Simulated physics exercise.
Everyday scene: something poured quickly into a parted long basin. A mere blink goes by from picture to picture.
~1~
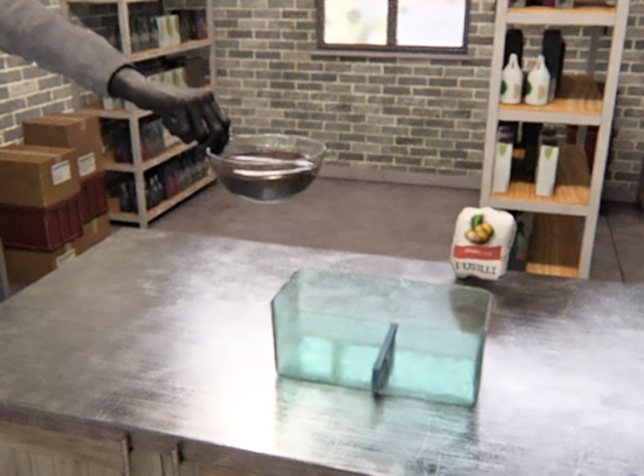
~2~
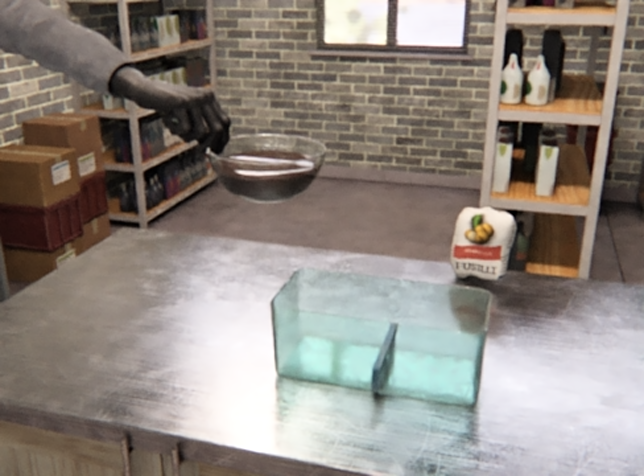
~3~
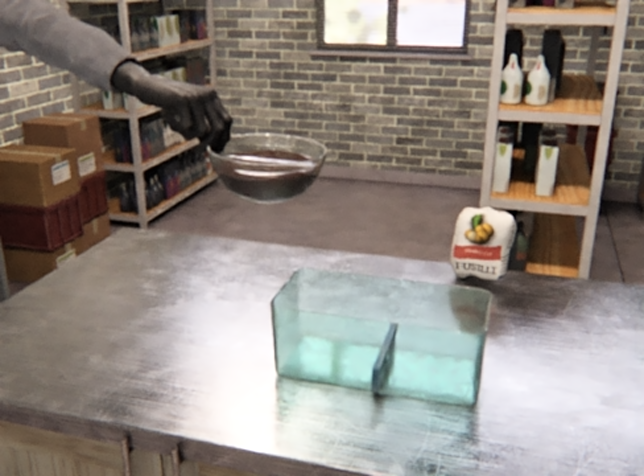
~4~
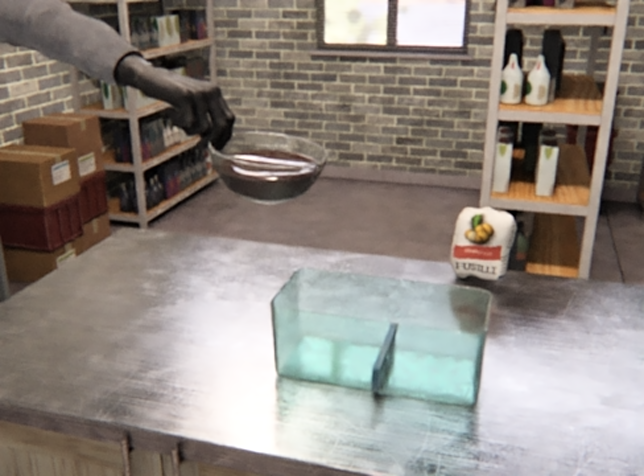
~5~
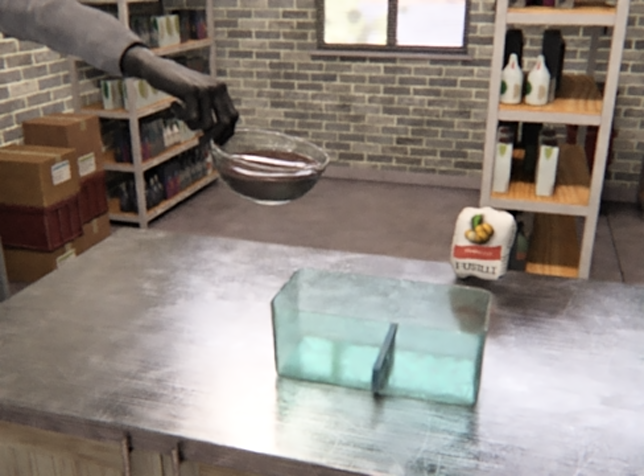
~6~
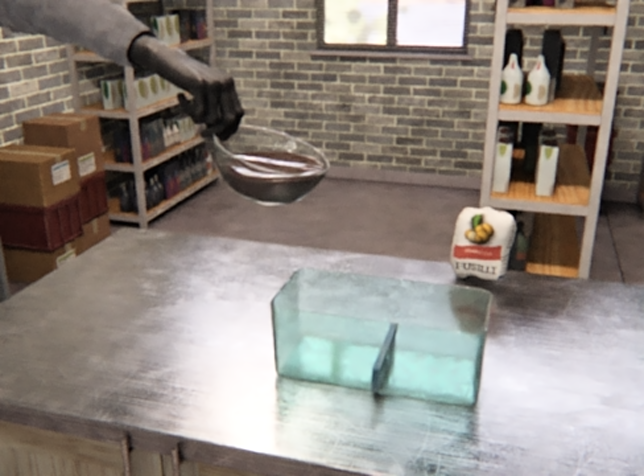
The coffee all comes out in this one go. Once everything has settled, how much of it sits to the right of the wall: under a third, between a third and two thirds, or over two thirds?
I expect what gathers right of the wall to fall below one third.
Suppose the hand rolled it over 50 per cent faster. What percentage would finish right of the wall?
About 15 per cent.
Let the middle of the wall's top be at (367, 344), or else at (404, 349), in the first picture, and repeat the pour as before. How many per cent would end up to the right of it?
Result: 45 % first, 10 % second.
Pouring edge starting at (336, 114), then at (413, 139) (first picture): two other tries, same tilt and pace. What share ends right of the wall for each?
It comes out at around 45 percent and then around 85 percent.
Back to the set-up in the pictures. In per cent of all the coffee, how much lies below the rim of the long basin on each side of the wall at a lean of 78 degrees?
Reading: Left some 30 %, right some 0 %.
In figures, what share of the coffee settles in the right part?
Around 10 %.
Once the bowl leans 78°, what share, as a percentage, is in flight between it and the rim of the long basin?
It comes to around 45 per cent.
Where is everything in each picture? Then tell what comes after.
In the first frame, tilt 0°; pouring edge (323, 153); surface from (220, 158) to (319, 167); the long basin's rim runs from (284, 287) to (489, 313); the wall's top is at (385, 347).
In the second frame, tilt 1°; pouring edge (323, 154); surface from (220, 158) to (319, 167).
In the third frame, tilt 3°; pouring edge (324, 156); surface from (220, 157) to (319, 168).
In the fourth frame, tilt 6°; pouring edge (325, 160); surface from (222, 156) to (320, 168).
In the fifth frame, tilt 11°; pouring edge (325, 165); surface from (223, 157) to (322, 169).
In the sixth frame, tilt 17°; pouring edge (326, 172); surface from (226, 158) to (325, 171).
A moment on, the bowl is tipped on its side and 25 per cent is still to pour, 28 is left of the wall and 1 right of it.
Next, the bowl is tipped right over and 0 per cent is still to pour, 91 is left of the wall and 6 right of it.
Then the bowl is tipped right over and 0 per cent is still to pour, 88 is left of the wall and 10 right of it.
Later the bowl is tipped right over and 0 per cent is still to pour, 88 is left of the wall and 10 right of it.
Finally, 88 per cent lies left of the wall, 10 right of it and 1 outside.
